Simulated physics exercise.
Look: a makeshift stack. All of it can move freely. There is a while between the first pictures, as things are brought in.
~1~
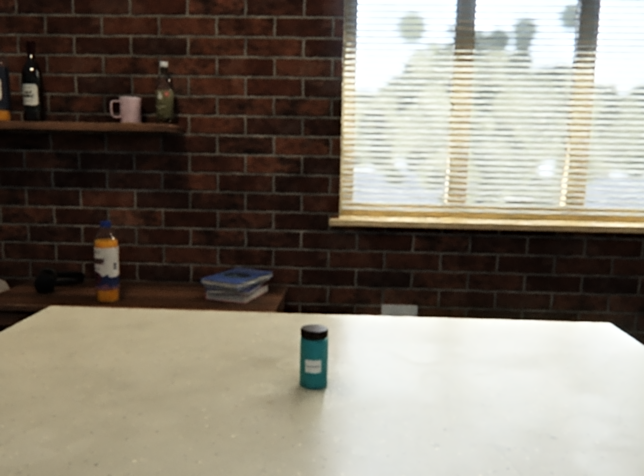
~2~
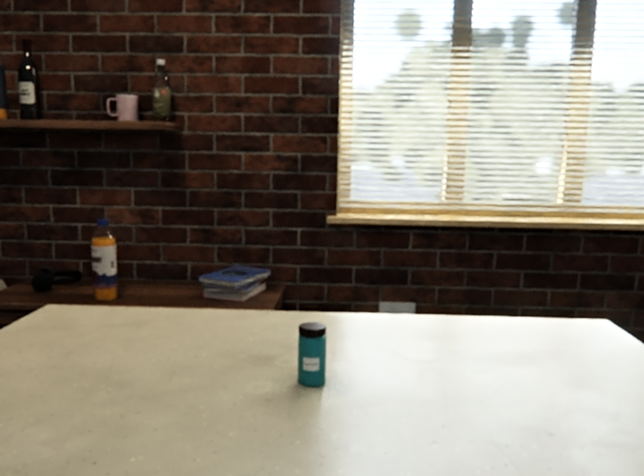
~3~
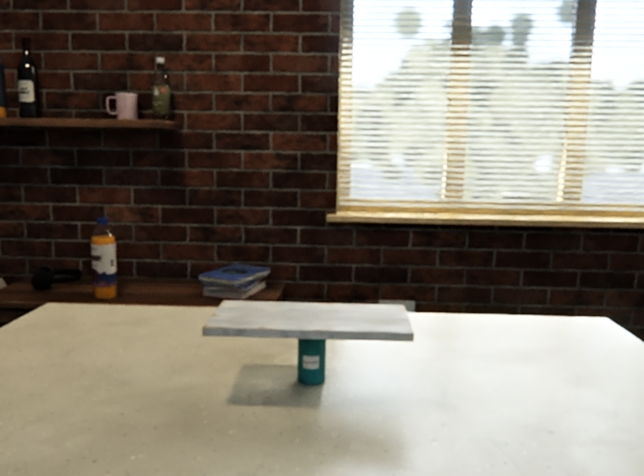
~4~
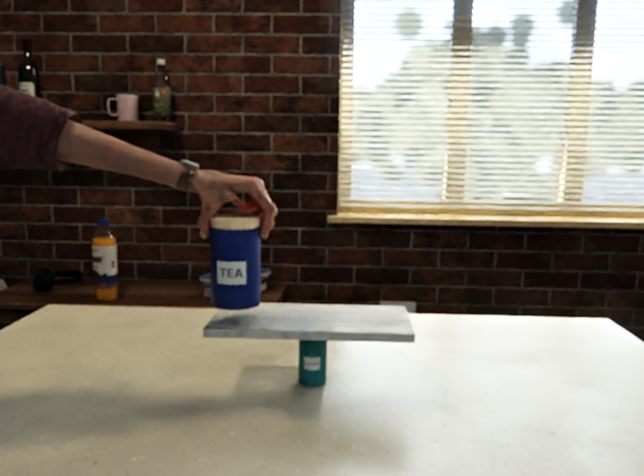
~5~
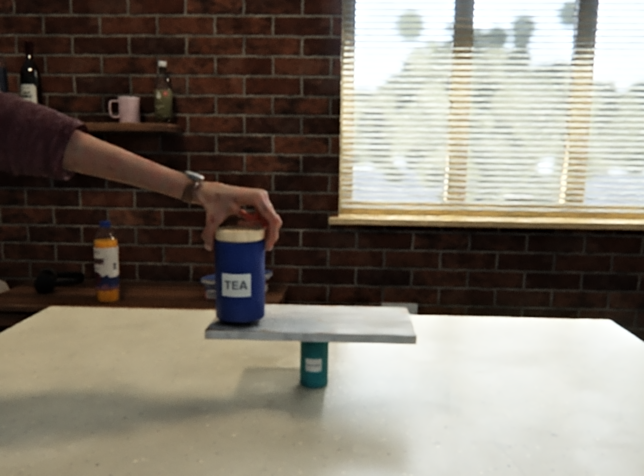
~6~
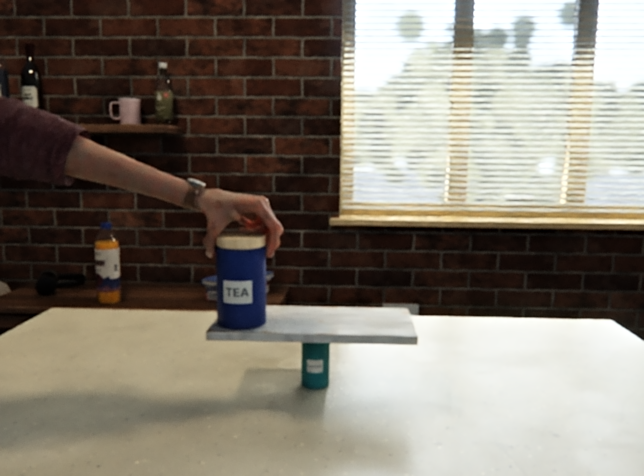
A grey board appeared on top of a small turquoise shaker on the table, then a hand reached in from the left and lowered a blue tea jar onto the board's left end.
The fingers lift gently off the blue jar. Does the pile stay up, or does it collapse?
The stack fails.
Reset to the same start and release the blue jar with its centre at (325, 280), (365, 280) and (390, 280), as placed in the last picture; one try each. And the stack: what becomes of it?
The stack remains standing in the first case, tumbles down in the second, and tumbles down in the third.
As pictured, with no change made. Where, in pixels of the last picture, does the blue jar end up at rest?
Roughly pixel (160, 364) in the last picture.
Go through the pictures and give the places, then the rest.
In the first picture, the last thing is not in view yet; turquoise shaker (314, 356).
In the second picture, the last thing is not in view yet; turquoise shaker (312, 354).
In the third picture, the last thing is not in view yet; turquoise shaker (312, 352).
In the fourth picture, coming down; blue jar (236, 260); turquoise shaker (313, 354).
In the fifth picture, coming down; blue jar (240, 273); turquoise shaker (314, 355).
In the sixth picture, in place under the hand; blue jar (241, 279); turquoise shaker (316, 356).
Then, 0.30 s later than the last frame, blue jar now fallen; white board tilted by 30°.
Then, 0.50 s later than the last frame, white board tilted by 39°.
Then, 1.00 s later than the last frame, white board now fallen.
When it is over, fallen, blue jar and white board; turquoise shaker as before. End places, in pixels of the last picture, blue jar near (160, 364). The stack gives way.
